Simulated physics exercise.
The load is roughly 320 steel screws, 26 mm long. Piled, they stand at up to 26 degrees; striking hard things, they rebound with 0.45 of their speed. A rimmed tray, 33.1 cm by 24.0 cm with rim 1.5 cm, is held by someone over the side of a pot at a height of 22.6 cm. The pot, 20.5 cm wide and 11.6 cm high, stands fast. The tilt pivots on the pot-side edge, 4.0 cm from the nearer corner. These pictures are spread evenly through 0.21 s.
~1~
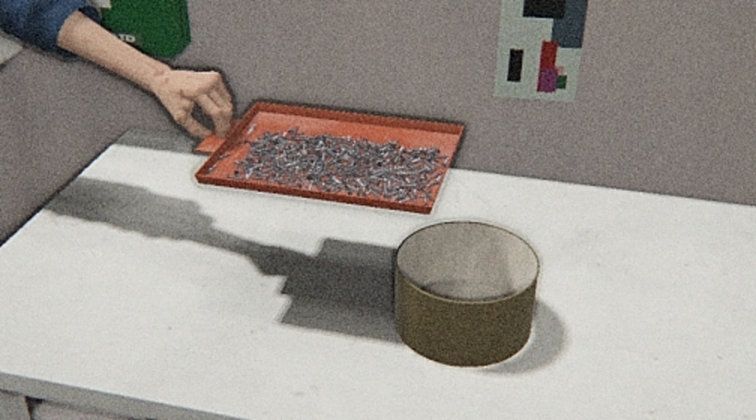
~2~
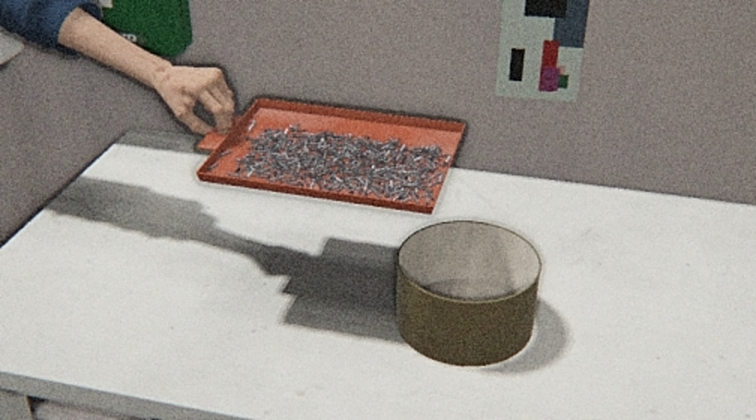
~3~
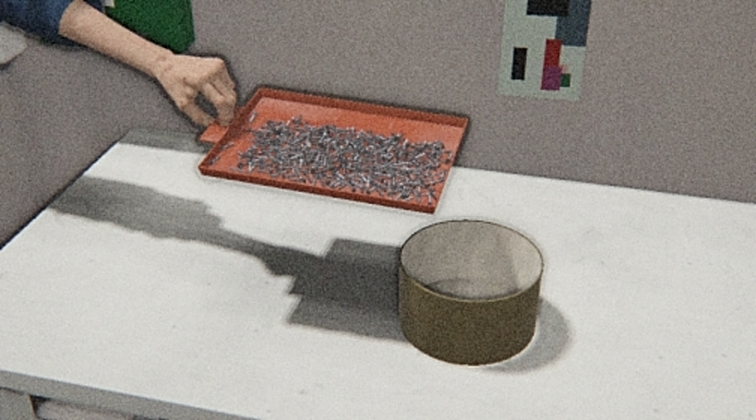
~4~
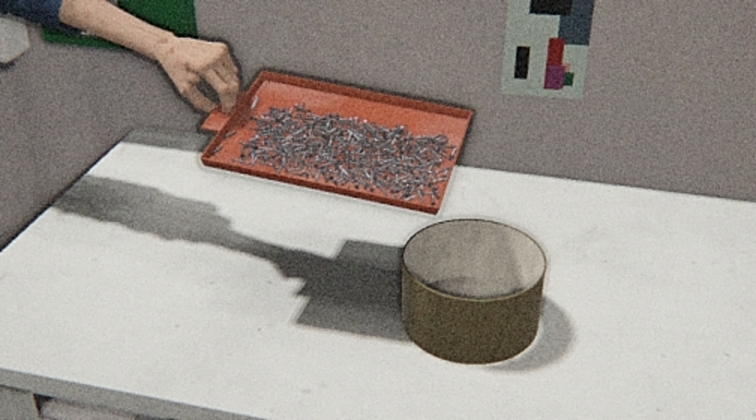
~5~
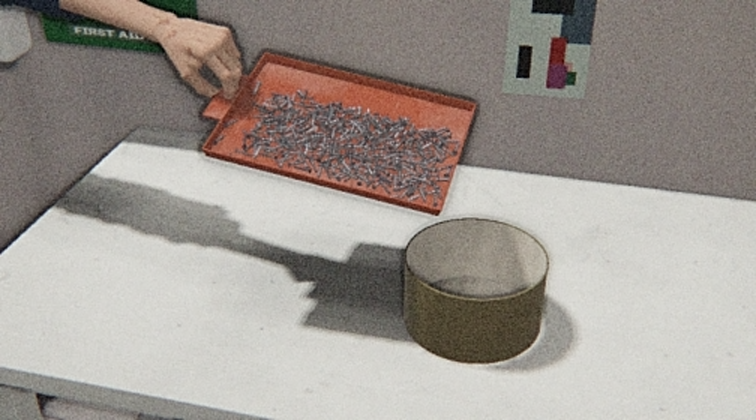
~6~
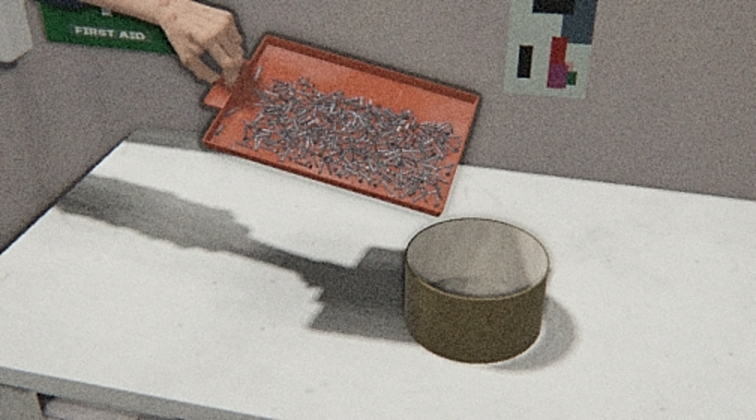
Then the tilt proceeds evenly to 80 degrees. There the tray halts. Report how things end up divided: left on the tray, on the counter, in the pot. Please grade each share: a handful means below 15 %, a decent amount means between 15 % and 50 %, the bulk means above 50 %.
Tray: A handful, counter: The bulk, pot: A decent amount.
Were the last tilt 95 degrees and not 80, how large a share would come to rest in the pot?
I'd say close to 30 percent.
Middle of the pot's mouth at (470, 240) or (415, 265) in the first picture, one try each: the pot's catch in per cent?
First try around 0 %, second around 45 %.
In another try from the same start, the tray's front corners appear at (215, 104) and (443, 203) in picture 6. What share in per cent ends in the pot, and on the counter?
Per cent by place - pot 75, counter 25.
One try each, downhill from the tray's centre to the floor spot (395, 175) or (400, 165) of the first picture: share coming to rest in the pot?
Near 80 and 65 per cent, in that order.
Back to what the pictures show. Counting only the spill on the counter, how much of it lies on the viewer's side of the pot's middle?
Roughly 100 percent of the spill.
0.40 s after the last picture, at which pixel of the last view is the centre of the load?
At about (406, 183).
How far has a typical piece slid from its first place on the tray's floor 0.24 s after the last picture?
Roughly 3 cm.
Then, 0.24 s after the last picture, tilt 50 degrees; the tray holds 100 %, the pot 0 %.
Then, 0.40 s after the last picture, tilt 70 degrees; the tray holds 90 %, the pot 0 %.
Then, 0.69 s after the last picture, tilt 80 degrees; the tray holds 0 %, the pot 25 %.
In the end, tray 0 %, counter 70 %, pot 30 %.
